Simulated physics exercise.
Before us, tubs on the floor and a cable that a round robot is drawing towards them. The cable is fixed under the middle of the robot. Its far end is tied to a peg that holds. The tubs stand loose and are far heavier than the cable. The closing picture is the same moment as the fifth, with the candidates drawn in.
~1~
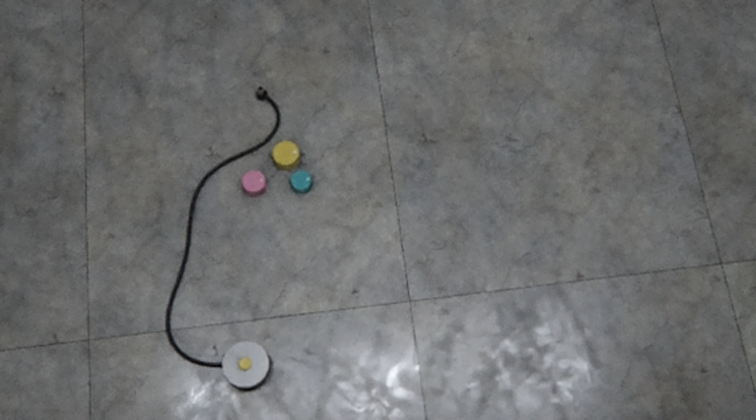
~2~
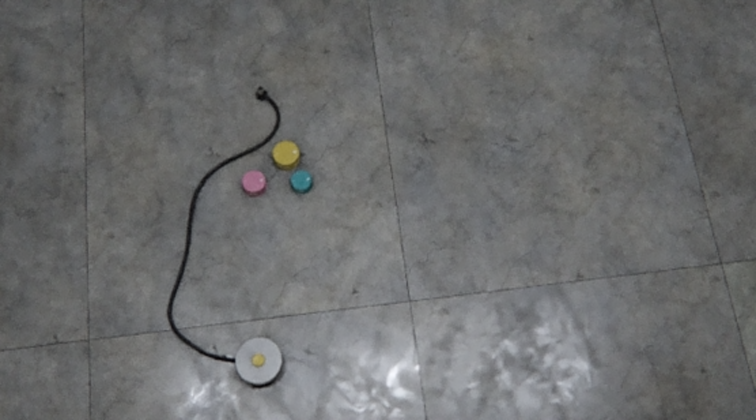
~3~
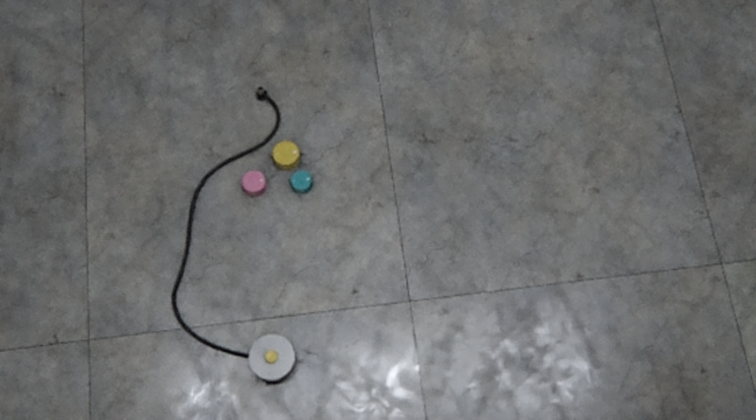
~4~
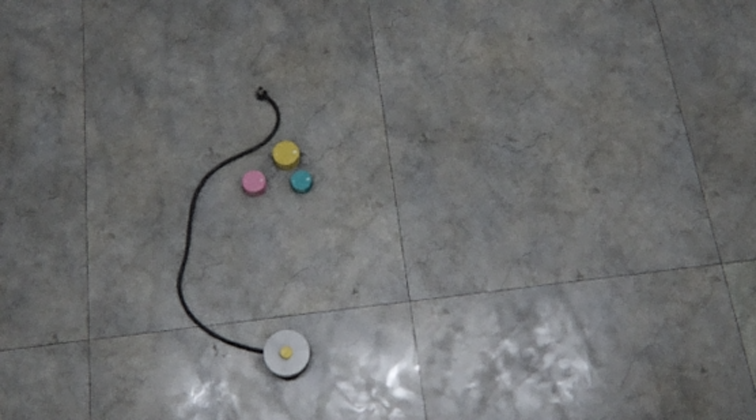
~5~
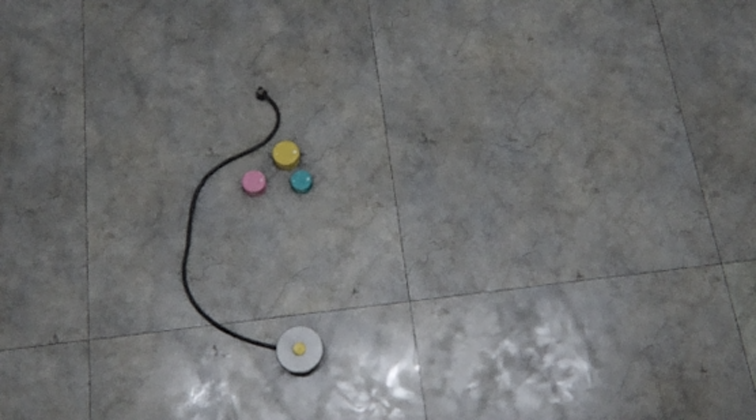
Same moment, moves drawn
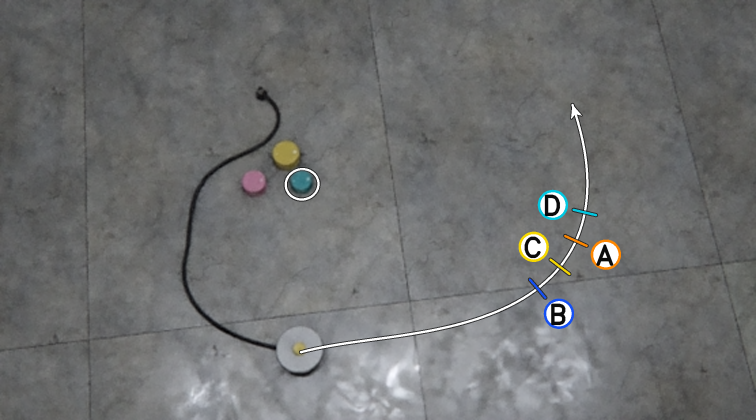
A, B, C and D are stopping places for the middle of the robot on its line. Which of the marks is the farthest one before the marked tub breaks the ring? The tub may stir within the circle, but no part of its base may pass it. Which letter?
As far as tick B.
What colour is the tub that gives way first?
The pink tub.
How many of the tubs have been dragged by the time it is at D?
Three.
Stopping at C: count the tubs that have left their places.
Three.
On the marked copy, A at (576, 241); B at (538, 289); C at (560, 267); D at (585, 212); the ring at (302, 184); the route from (301, 352) via (529, 295) to (572, 105).
With B. Early on, robot (388, 336); turquoise tub (302, 182).
Further on, robot (474, 318); turquoise tub (302, 182).
At the end, robot (539, 286); turquoise tub (302, 182); pink tub (279, 175); the turquoise tub is still in its ring.
As for the rest, A drags the ringed tub to (324, 176); C drags the ringed tub to (312, 183); D drags the ringed tub to (330, 171).
